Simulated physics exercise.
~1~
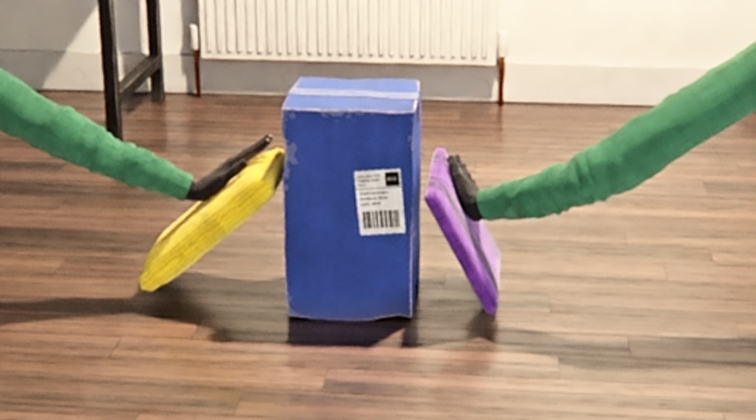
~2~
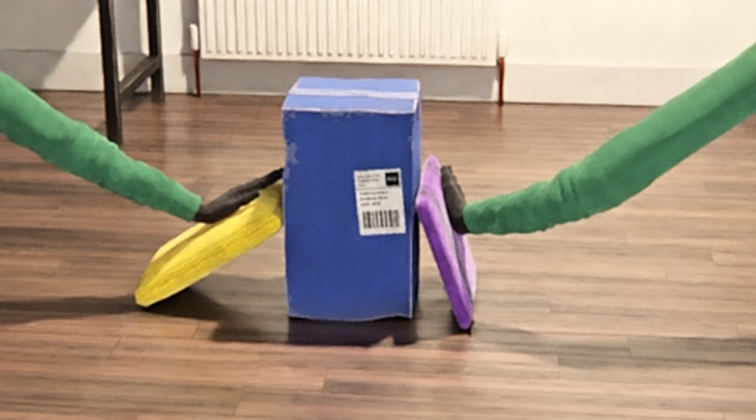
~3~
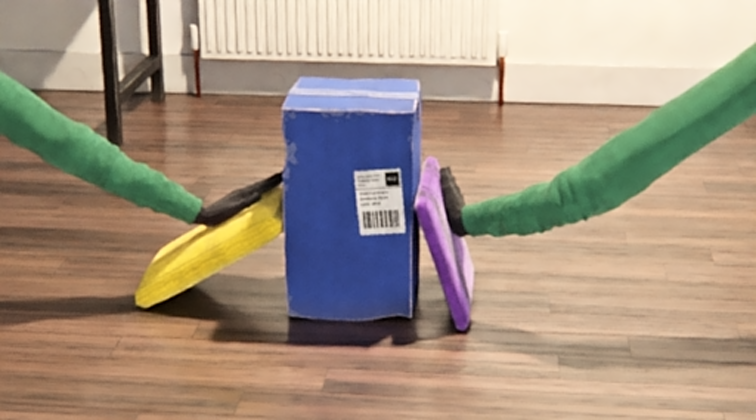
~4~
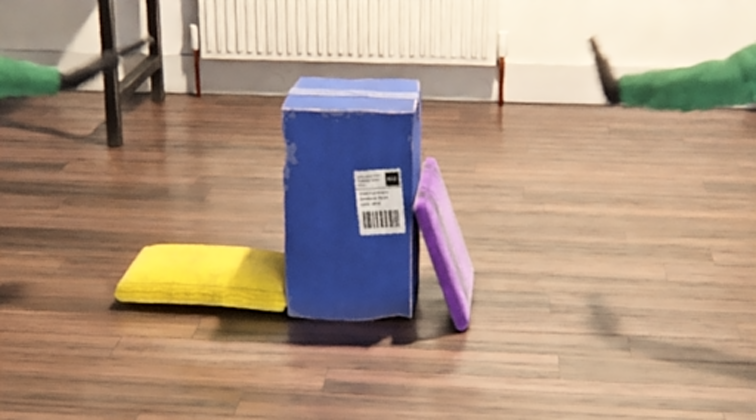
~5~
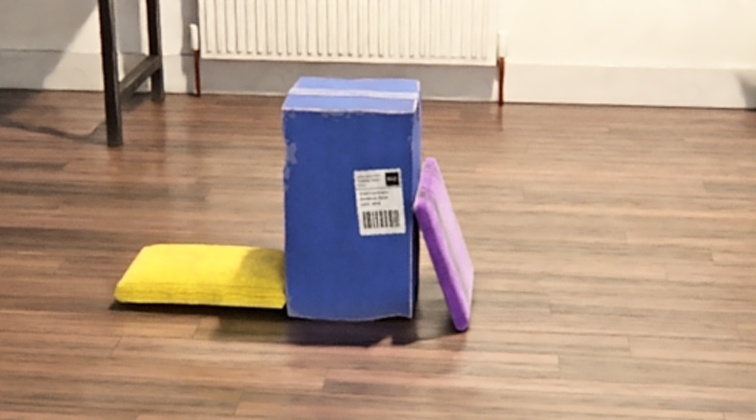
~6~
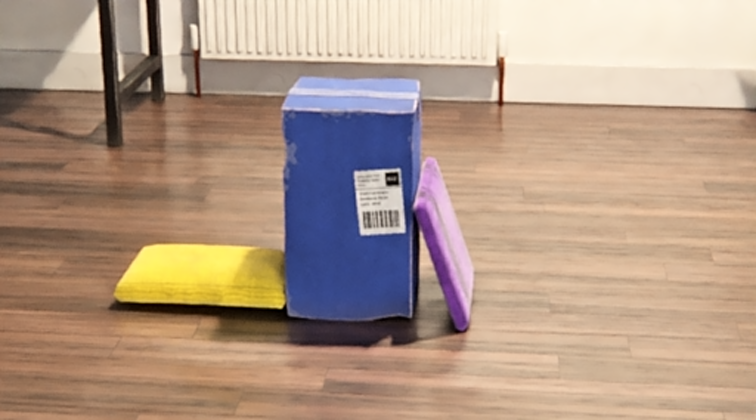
Two hands lean cushions against a blue box; the yellow falls flat, the purple stays leaning.
